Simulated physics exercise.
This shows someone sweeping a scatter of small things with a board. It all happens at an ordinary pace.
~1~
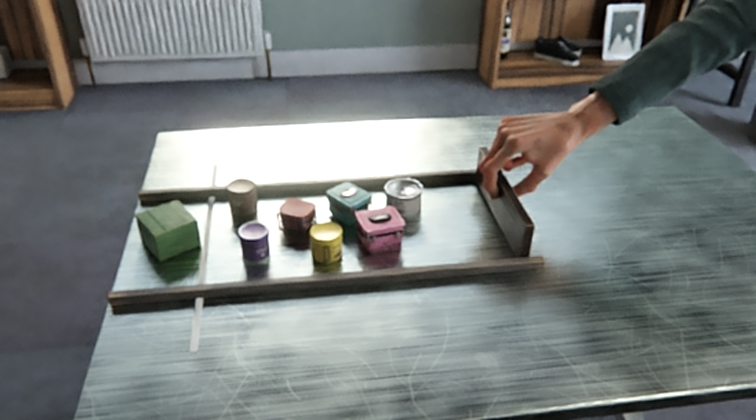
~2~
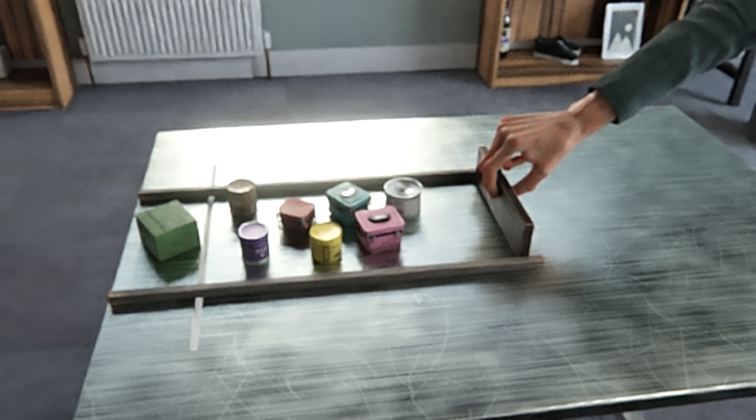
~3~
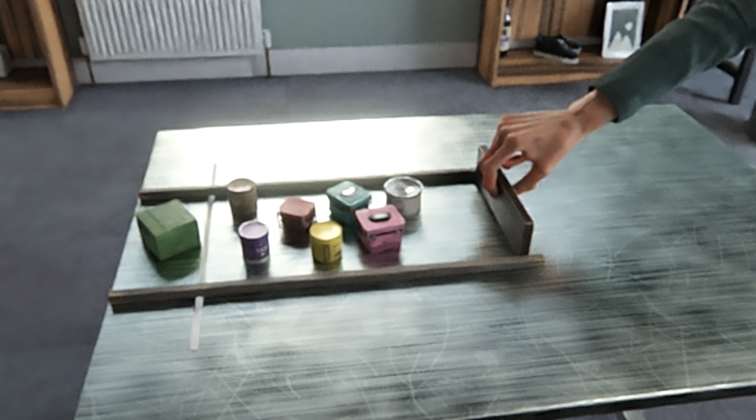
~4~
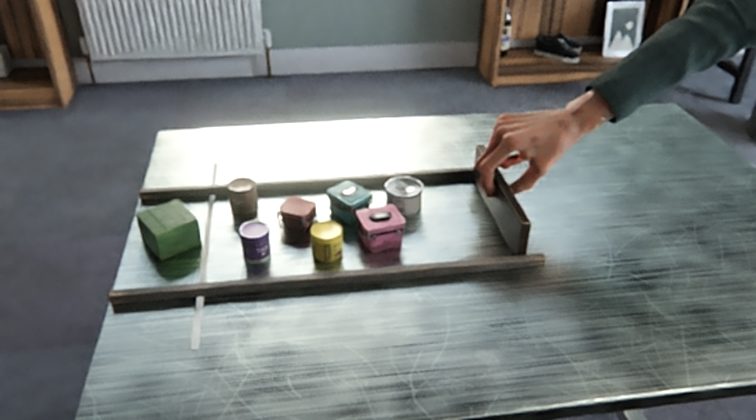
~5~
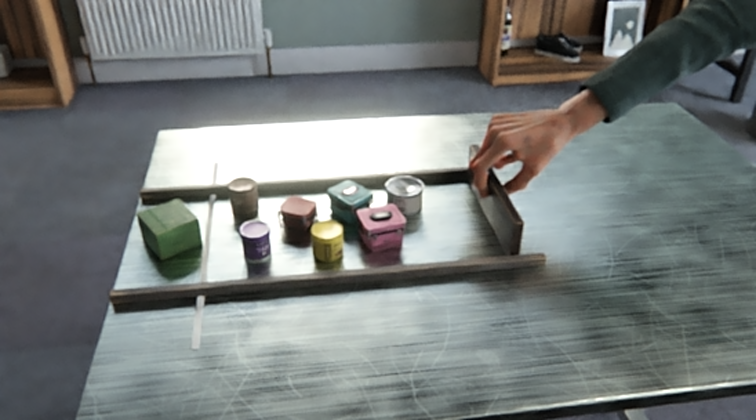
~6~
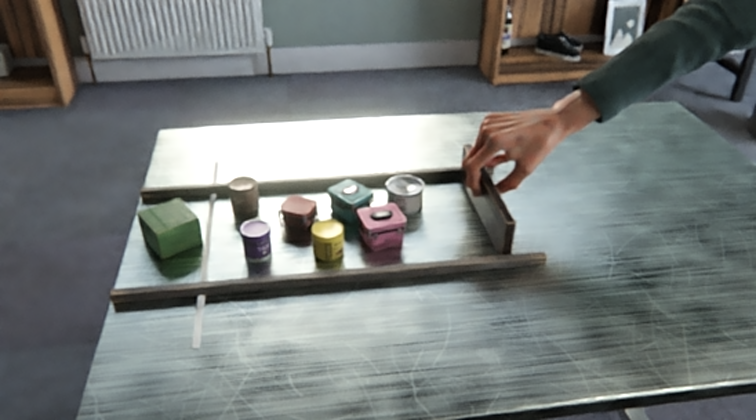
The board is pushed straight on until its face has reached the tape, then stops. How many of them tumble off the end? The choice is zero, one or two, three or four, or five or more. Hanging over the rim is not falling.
Here the number that fall off is one or two.
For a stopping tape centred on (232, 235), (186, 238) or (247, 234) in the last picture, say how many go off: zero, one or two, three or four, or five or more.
The falls would be 1 or 2; just one or two; none at all.
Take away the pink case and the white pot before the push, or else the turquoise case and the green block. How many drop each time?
First 0, then 0.
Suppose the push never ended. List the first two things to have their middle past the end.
In order: The green block, then the red case.
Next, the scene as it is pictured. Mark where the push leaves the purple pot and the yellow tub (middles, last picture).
The purple pot stops around (153, 263); the yellow tub around (186, 261).
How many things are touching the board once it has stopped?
In contact: 3.
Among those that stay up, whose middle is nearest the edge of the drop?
It is the red case.
Soon after, none off yet; green block at rest near (171, 228); brown tub at rest near (244, 194); purple pot at rest near (257, 240).
Then, none off yet; green block at rest near (171, 228); brown tub at rest near (244, 194); purple pot moving near (246, 243).
Further on, none off yet; green block moved a little near (145, 232); brown tub moved about its own width near (215, 190); purple pot moved well along near (207, 256).
By the end, the number that fall off is one or two; fallen, green block.
